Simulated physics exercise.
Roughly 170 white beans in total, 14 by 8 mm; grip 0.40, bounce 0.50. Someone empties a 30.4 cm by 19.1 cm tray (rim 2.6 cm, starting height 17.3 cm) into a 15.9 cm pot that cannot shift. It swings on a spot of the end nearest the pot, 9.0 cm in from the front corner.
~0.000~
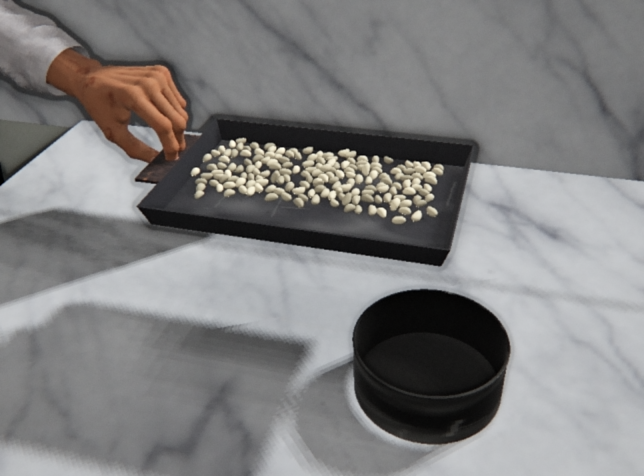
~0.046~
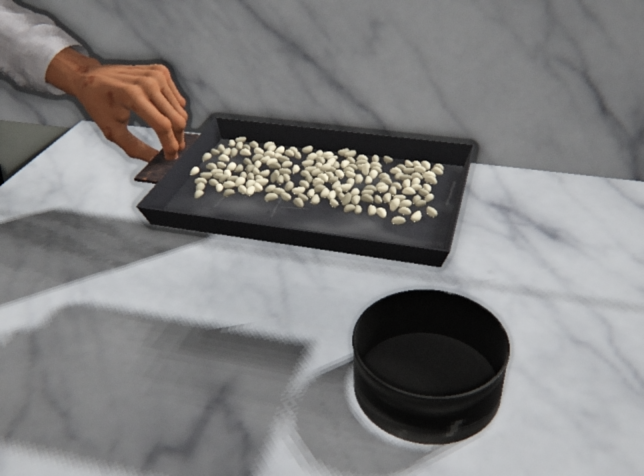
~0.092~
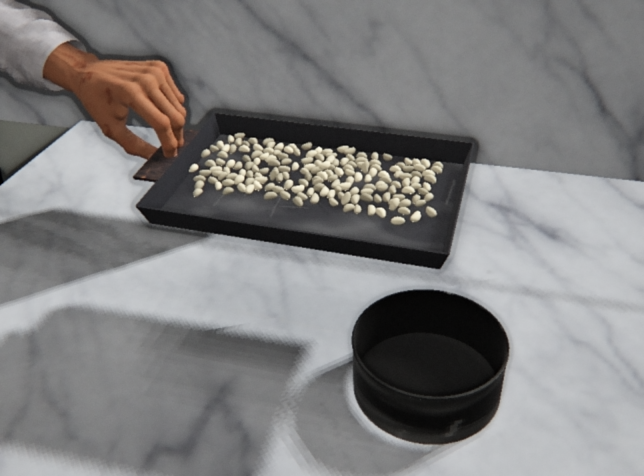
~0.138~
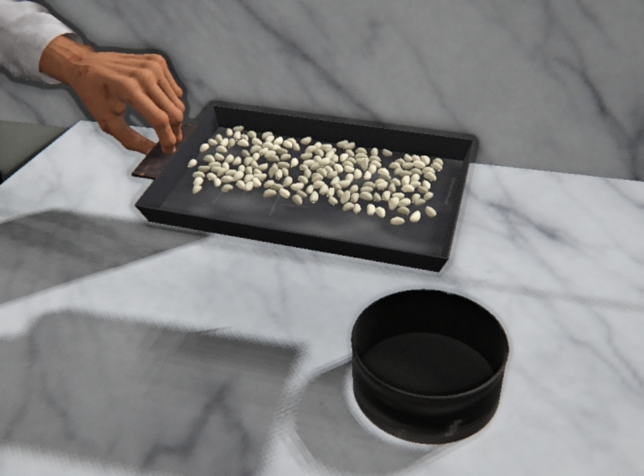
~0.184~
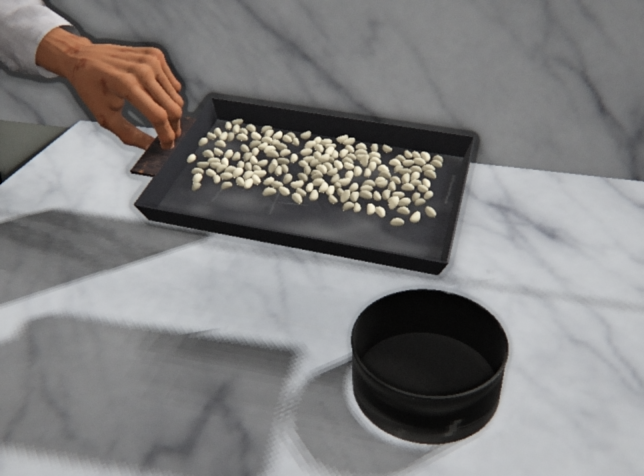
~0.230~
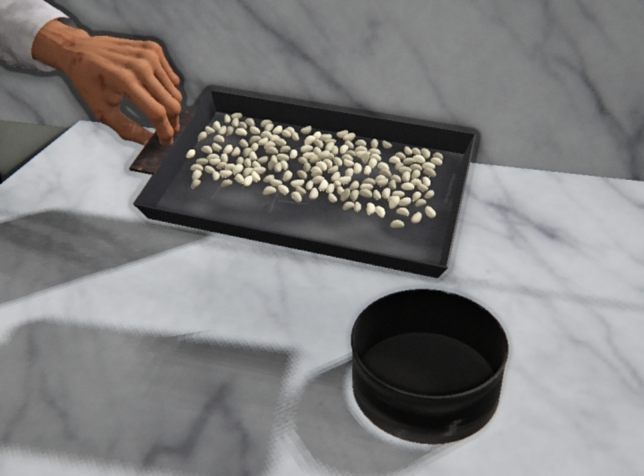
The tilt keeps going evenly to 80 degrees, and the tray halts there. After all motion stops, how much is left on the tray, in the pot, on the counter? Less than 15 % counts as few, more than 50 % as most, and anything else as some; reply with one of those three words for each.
Here it is: Tray: Few, pot: Most, counter: Some.
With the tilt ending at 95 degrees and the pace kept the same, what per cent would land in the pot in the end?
Estimated share: About 70 %.
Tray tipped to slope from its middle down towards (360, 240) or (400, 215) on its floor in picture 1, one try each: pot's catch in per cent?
Near 95 and 35 per cent, in that order.
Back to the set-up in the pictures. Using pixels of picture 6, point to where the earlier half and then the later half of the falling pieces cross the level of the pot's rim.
Early: About (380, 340); late: About (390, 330).
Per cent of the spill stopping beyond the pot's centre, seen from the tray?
It comes to near 0 percent.
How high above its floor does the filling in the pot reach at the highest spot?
Around 1.5 cm above the floor.
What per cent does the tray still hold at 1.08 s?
Close to 95 in a hundred parts of the load.
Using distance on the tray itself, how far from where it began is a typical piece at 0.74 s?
Displacement on the tray: About 11 cm.
Then, at 0.74 s, tilt 44 degrees; the tray holds 100 %, the pot 0 %.
After 1.08 s, tilt 66 degrees; the tray holds 95 %, the pot 0 %.
After 1.51 s, tilt 80 degrees; the tray holds 70 %, the pot 15 %.
In the end, at 3.1 s, tray 5 %, pot 70 %, counter 25 %.
